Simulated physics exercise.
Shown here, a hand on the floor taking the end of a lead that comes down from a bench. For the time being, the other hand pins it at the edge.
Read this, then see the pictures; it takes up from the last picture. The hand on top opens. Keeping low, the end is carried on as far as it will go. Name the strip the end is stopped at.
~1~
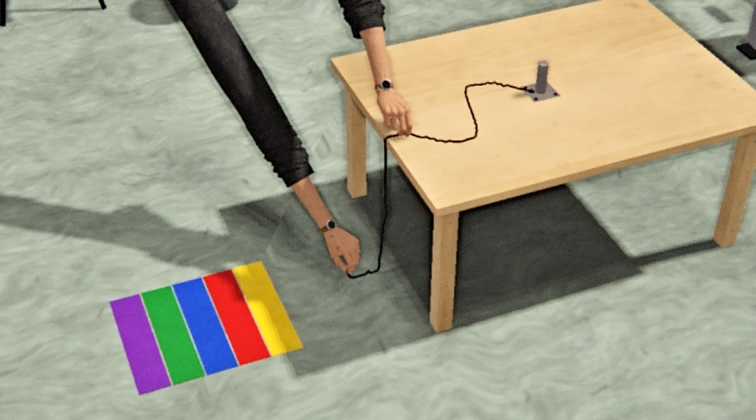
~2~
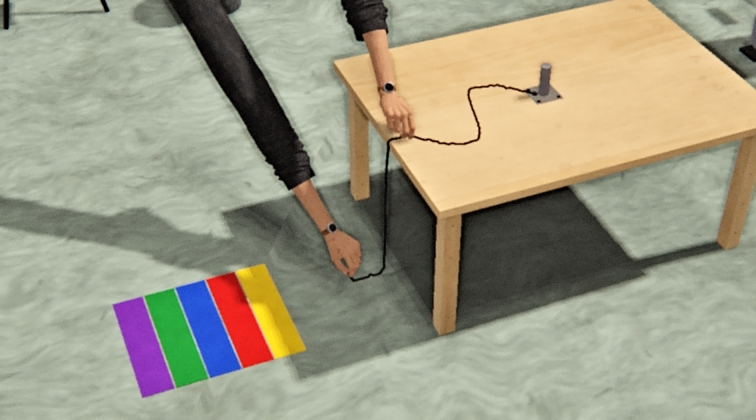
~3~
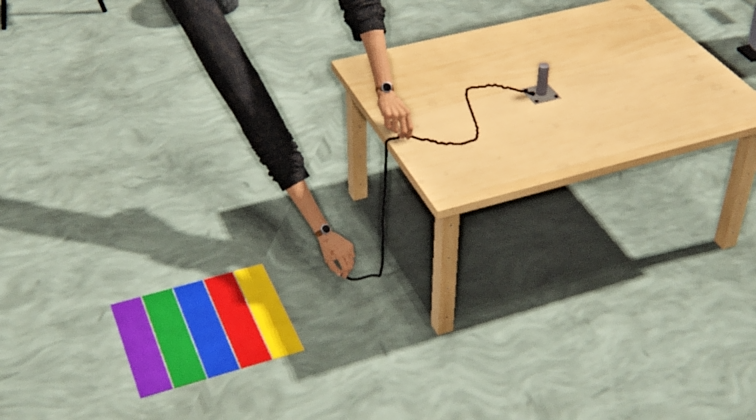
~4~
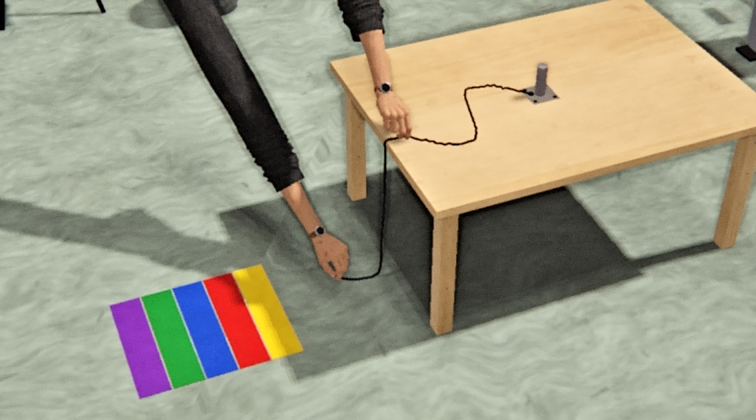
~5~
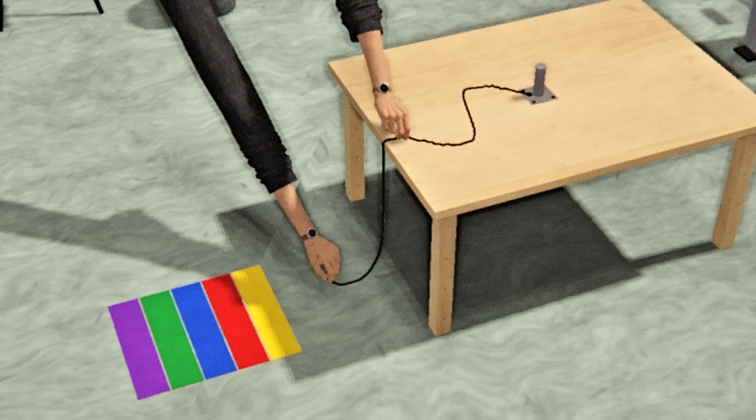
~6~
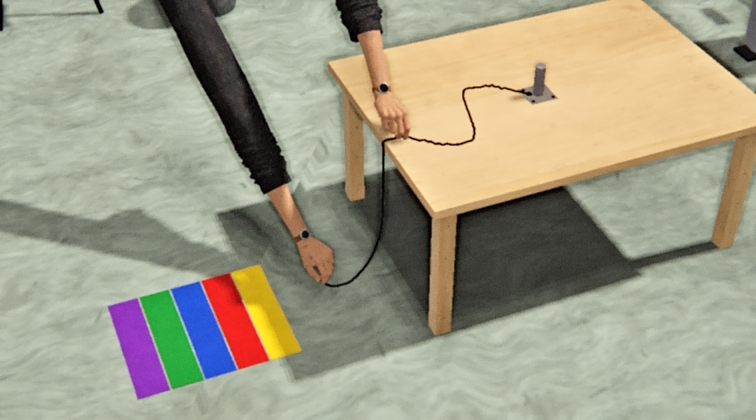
Purple.
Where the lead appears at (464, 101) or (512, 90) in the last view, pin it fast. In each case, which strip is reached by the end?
In order, green and purple.
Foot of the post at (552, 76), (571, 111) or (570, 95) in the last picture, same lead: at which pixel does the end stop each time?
Going by the last picture, roughly (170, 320), (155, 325) and (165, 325).
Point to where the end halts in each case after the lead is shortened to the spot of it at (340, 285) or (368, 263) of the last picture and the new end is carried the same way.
For the first cut it's about (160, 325), and for the second about (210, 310).
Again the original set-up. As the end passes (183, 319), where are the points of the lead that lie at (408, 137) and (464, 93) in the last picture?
Roughly (357, 196) for the first and (461, 119) for the second.
A little later, end near (183, 319); over blue.
Next, end near (151, 328); over green.
When it is tight, end near (131, 333); over purple. It gets as far as the purple strip.
